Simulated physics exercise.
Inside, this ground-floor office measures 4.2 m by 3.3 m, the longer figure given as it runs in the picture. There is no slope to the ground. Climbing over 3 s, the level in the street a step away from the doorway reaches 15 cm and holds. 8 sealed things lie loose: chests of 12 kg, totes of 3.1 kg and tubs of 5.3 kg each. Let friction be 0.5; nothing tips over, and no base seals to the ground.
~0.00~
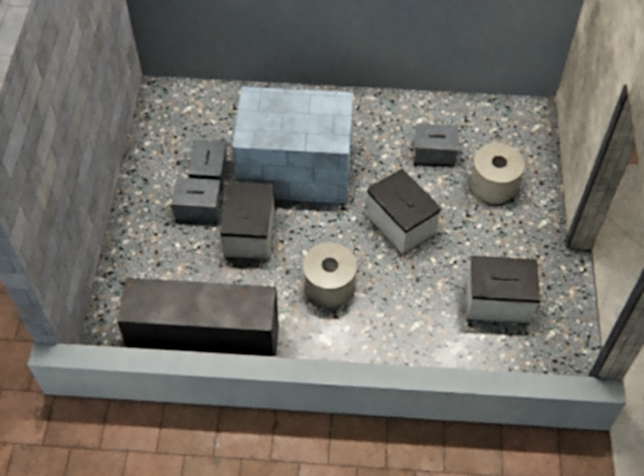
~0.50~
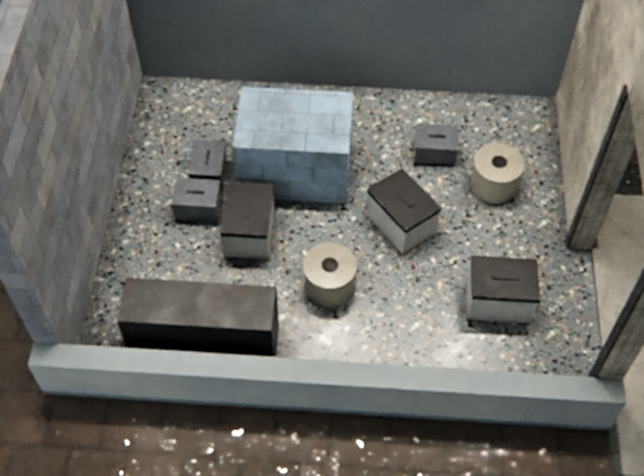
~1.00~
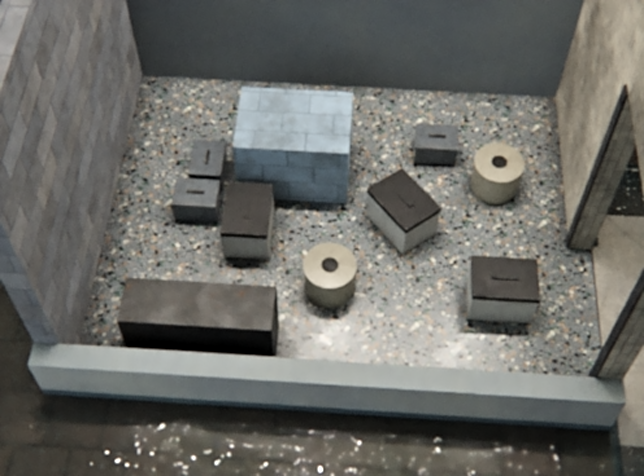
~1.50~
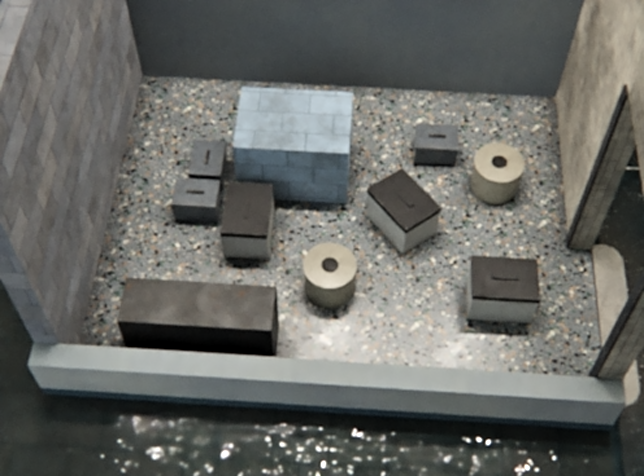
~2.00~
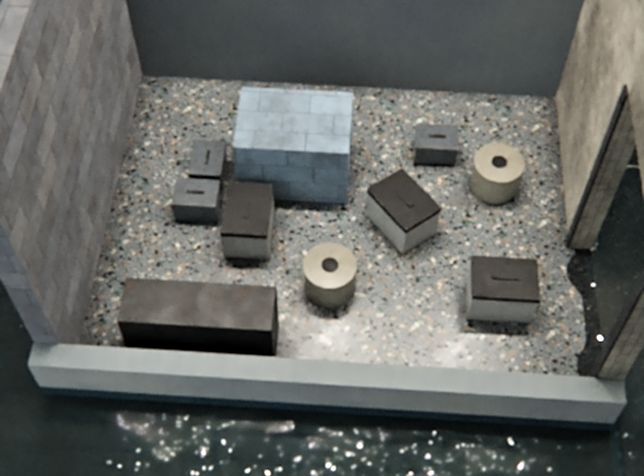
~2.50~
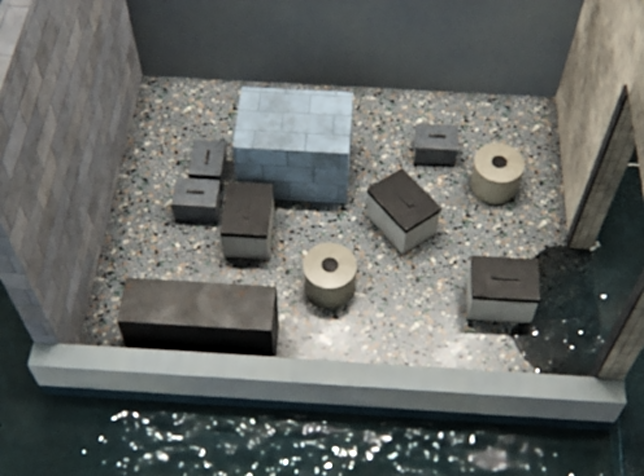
Ground-floor office with boxes and tubs standing still as dark water rises outside and spreads in through the doorway at right.
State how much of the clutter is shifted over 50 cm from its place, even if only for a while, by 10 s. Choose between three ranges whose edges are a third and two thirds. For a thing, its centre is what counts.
The range is the highest, two thirds or more.
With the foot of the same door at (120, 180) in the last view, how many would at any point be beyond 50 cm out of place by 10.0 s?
Result: 5 of them.
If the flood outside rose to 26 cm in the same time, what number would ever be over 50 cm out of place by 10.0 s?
I count 7 of them in that case.
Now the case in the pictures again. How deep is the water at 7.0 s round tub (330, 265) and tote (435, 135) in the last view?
Roughly 4 and 2 cm.
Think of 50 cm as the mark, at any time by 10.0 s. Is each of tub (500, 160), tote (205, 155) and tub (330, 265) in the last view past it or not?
Order as asked - a smaller shift, a smaller shift, a bigger shift.
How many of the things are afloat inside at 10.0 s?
Count: 6.
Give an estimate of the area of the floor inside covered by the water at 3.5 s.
At that time the wet patch spans about 2.0 m2.
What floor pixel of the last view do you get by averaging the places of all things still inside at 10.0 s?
Around (289, 173).
After 3.5 s 0 of 8 are over 50 cm from their spots; 0 afloat.
After 4.5 s 1 of 8 are over 50 cm from their spots; 0 afloat.
After 7.0 s 3 of 8 are over 50 cm from their spots; 0 afloat.
After 10.0 s 6 of 8 are over 50 cm from their spots, and 6 have been at some point; 6 afloat.
